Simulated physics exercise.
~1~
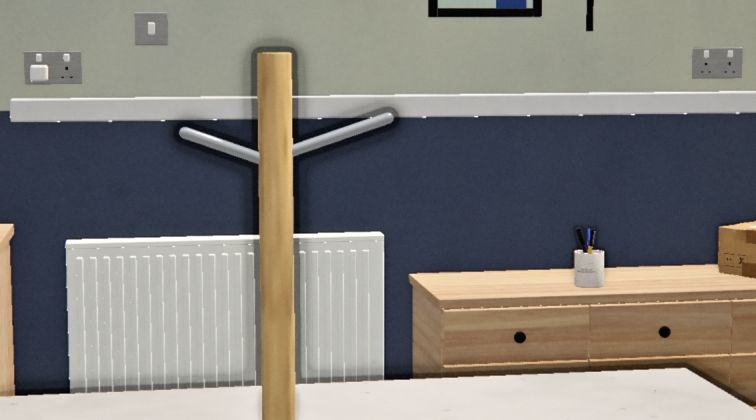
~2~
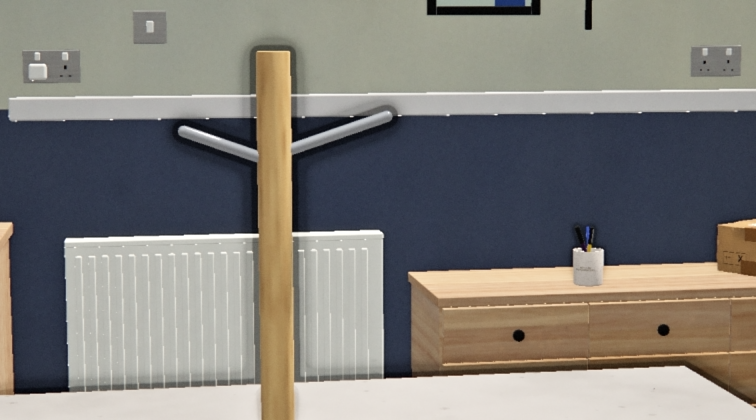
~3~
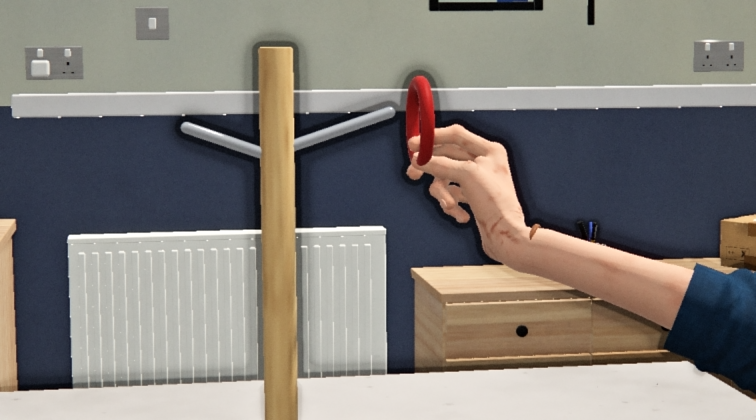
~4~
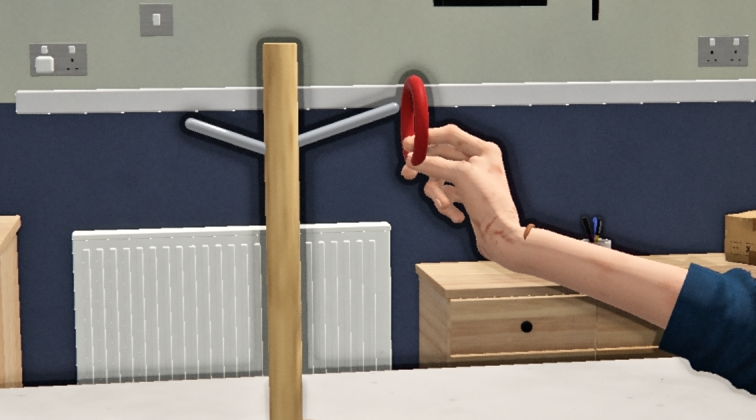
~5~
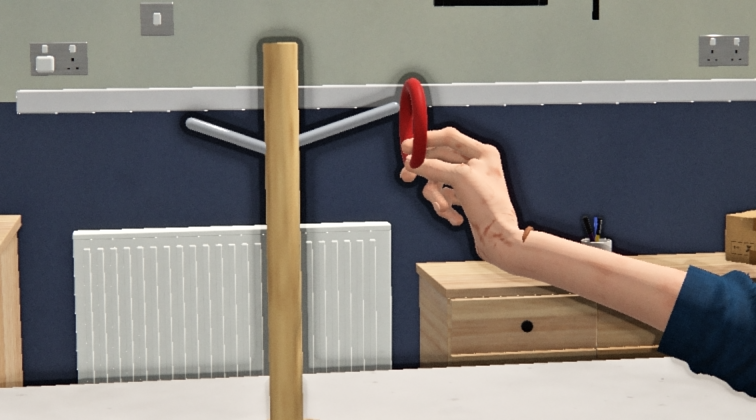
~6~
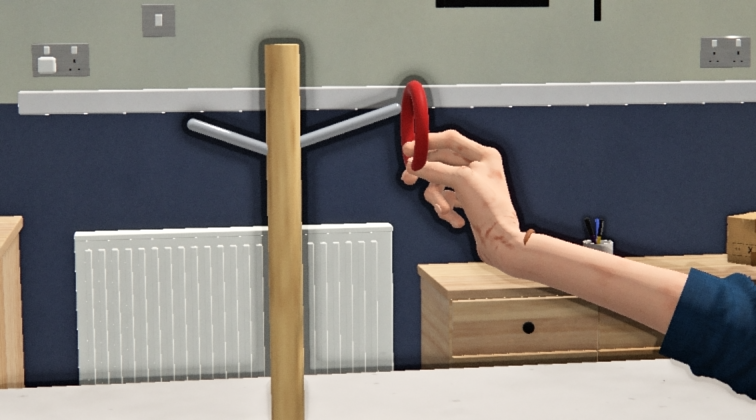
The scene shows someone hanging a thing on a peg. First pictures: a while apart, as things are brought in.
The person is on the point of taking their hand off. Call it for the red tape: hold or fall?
Fall.
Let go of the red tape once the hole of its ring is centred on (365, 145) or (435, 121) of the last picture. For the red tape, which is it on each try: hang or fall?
So, in order, it stays in place and after that it drops away.
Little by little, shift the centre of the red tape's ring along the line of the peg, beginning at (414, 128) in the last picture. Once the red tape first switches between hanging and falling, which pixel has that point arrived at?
Close to (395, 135).
Then, 0.18 s past the last view, red tape in the air near (415, 219).
Then, 0.28 s past the last view, red tape in the air near (416, 388).
Finally, the red tape falls off, near (416, 401).
